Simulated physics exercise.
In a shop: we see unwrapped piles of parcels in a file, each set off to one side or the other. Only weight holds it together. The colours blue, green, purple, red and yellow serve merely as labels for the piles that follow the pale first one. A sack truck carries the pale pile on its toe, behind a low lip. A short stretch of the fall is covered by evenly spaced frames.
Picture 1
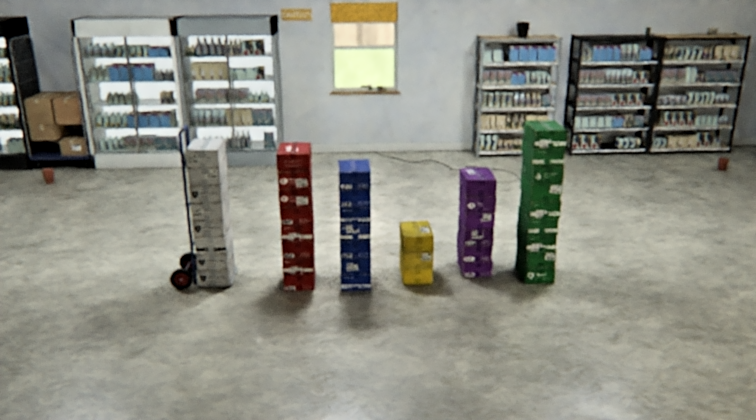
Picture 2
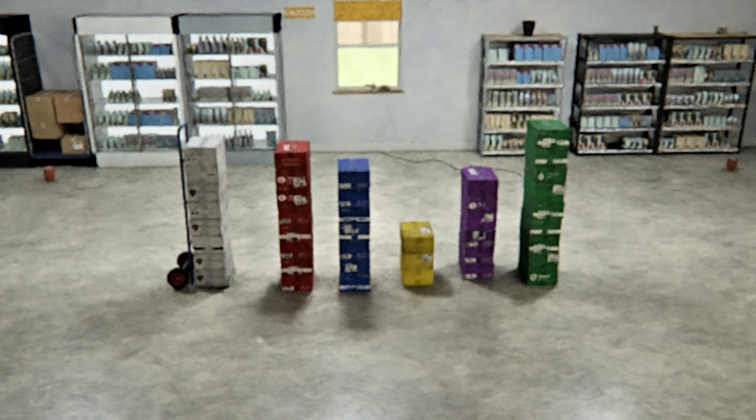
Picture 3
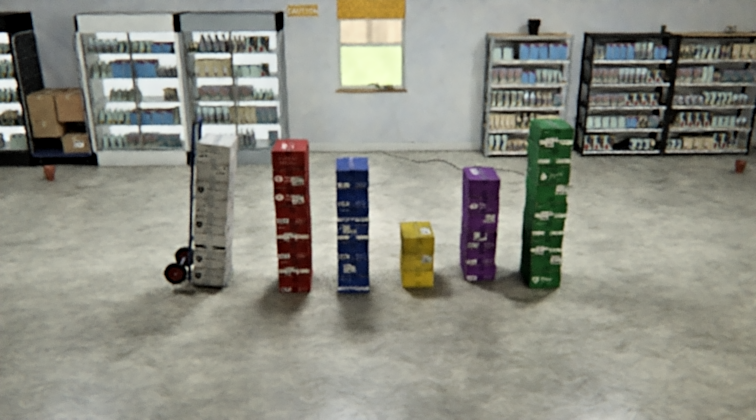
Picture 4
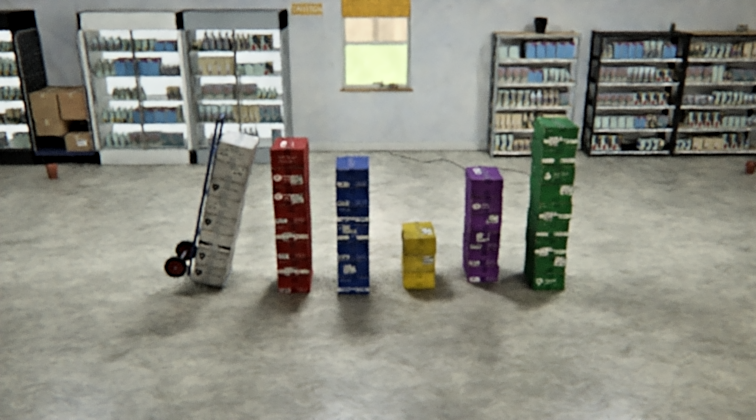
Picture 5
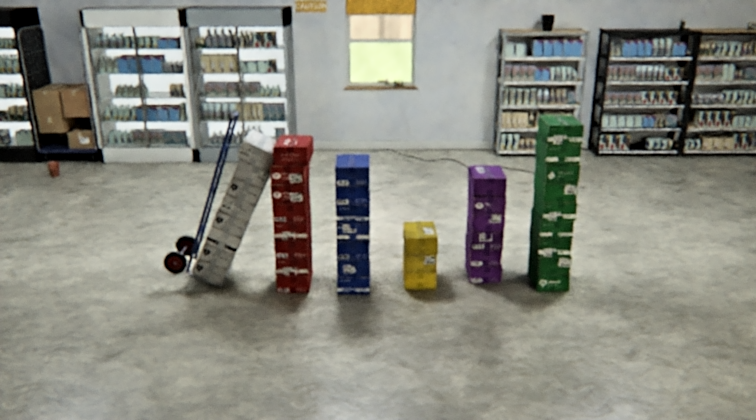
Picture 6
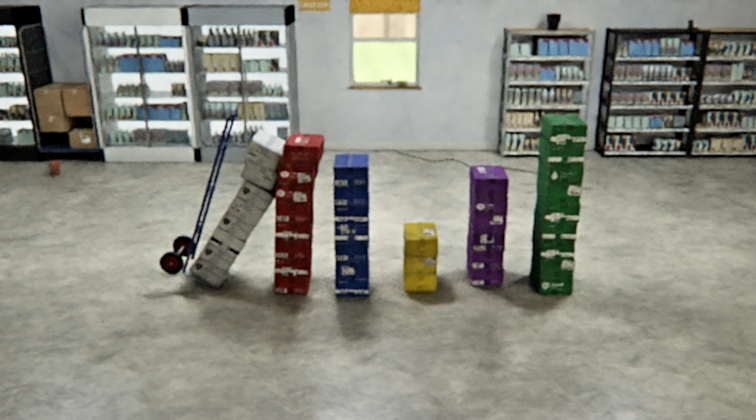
A white stack of parcels on a hand truck tilts right and leans against the red stack.
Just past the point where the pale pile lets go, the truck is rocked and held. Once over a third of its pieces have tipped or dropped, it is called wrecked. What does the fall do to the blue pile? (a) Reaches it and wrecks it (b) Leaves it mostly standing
a, reaches it and wrecks it.
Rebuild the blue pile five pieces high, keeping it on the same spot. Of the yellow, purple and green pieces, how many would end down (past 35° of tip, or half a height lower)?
The counts are yellow 0, purple 0 and green 0.
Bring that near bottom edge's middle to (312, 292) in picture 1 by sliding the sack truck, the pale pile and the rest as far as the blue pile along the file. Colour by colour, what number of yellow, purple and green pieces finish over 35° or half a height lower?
Colour by colour: Yellow 1; purple 0; green 0.
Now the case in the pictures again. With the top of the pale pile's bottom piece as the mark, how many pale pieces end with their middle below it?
Counting them up gives 1.
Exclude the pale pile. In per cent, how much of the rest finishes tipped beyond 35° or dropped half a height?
40 %, roughly.
Soon after the last picture, 8 of the pale pile down; none of the 7 blue parcels down (0 of 33 in all colours); top blue parcel shifted a little; top red parcel leaning a little.
A little later, 8 of the pale pile down; none of the 7 blue parcels down (0 of 33 in all colours); top blue parcel leaning a little; top red parcel leaning clearly, half its height lower.
Later still, 8 of the pale pile down; 3 of the 7 blue parcels down (11 of 33 in all colours); top blue parcel leaning well over, about its own height lower; top red parcel leaning well over, some two heights lower.
After that, 8 of the pale pile down; 7 of the 7 blue parcels down (14 of 33 in all colours); top blue parcel on its side; top red parcel leaning clearly, some three heights lower.
At rest, 8 of the pale pile down; 7 of the 7 blue parcels down (14 of 33 in all colours); top blue parcel upside down; top red parcel leaning clearly, some three heights lower. As the last picture would show them, middles, top blue parcel near (551, 297), top red parcel near (446, 209).
